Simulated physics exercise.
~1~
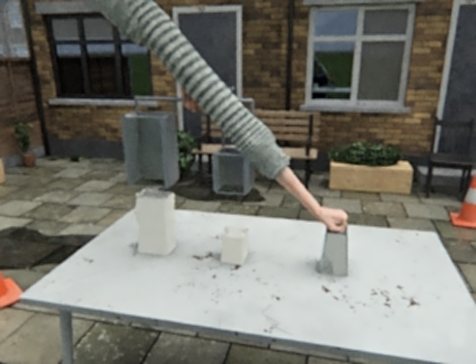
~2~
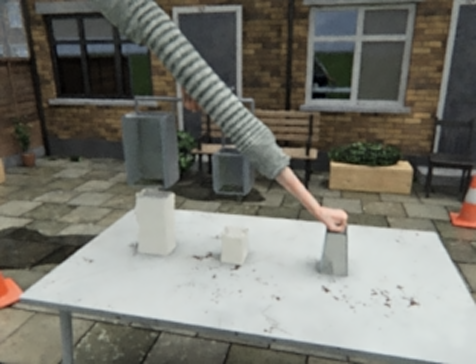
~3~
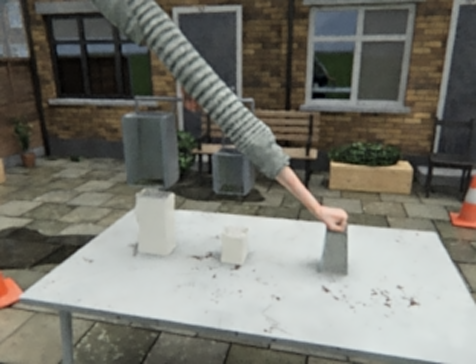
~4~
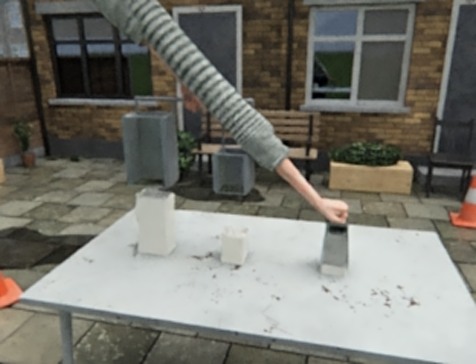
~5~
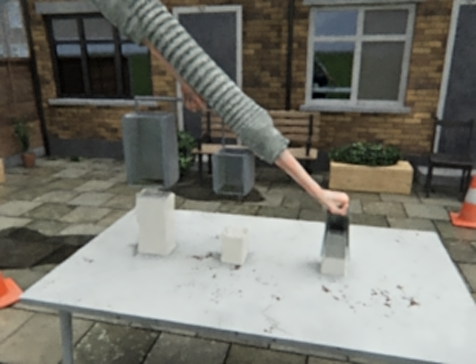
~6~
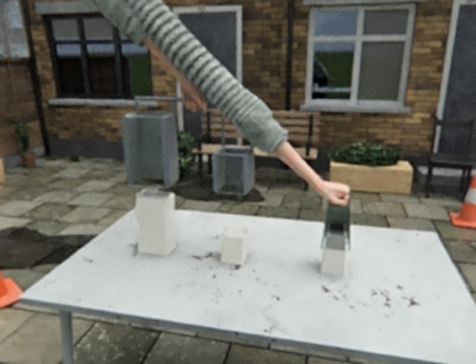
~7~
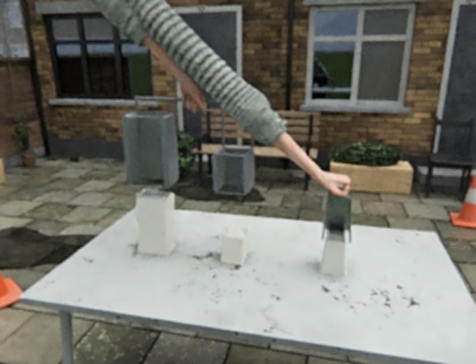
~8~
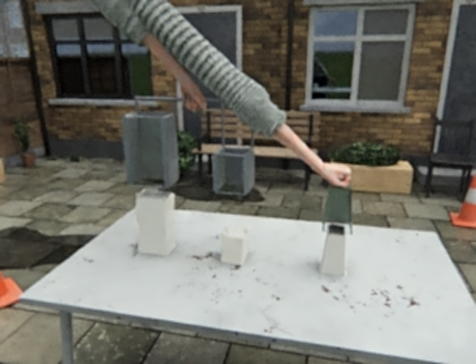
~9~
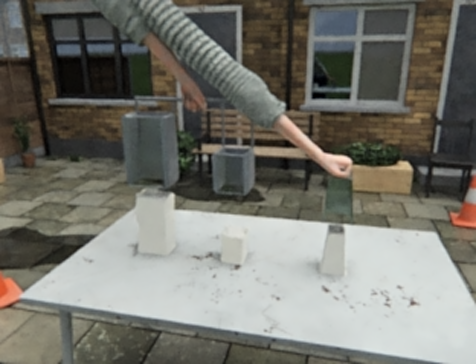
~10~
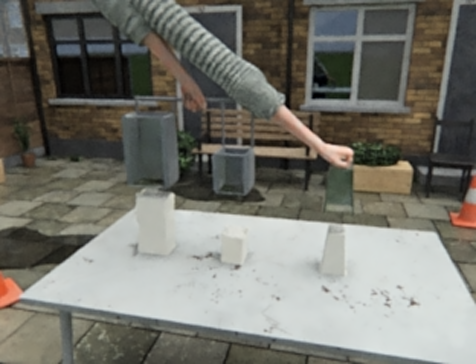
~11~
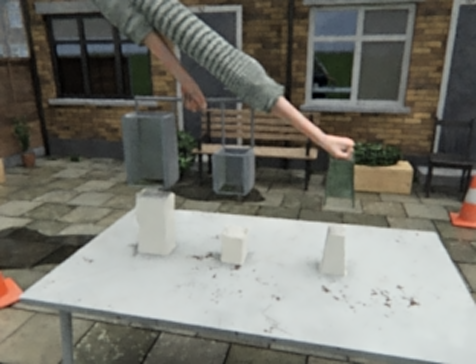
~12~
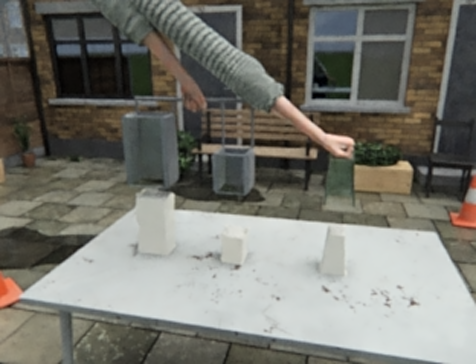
A hand in a knitted sleeve lifting a grey tin straight up off a white table, leaving a pale tapered block standing.
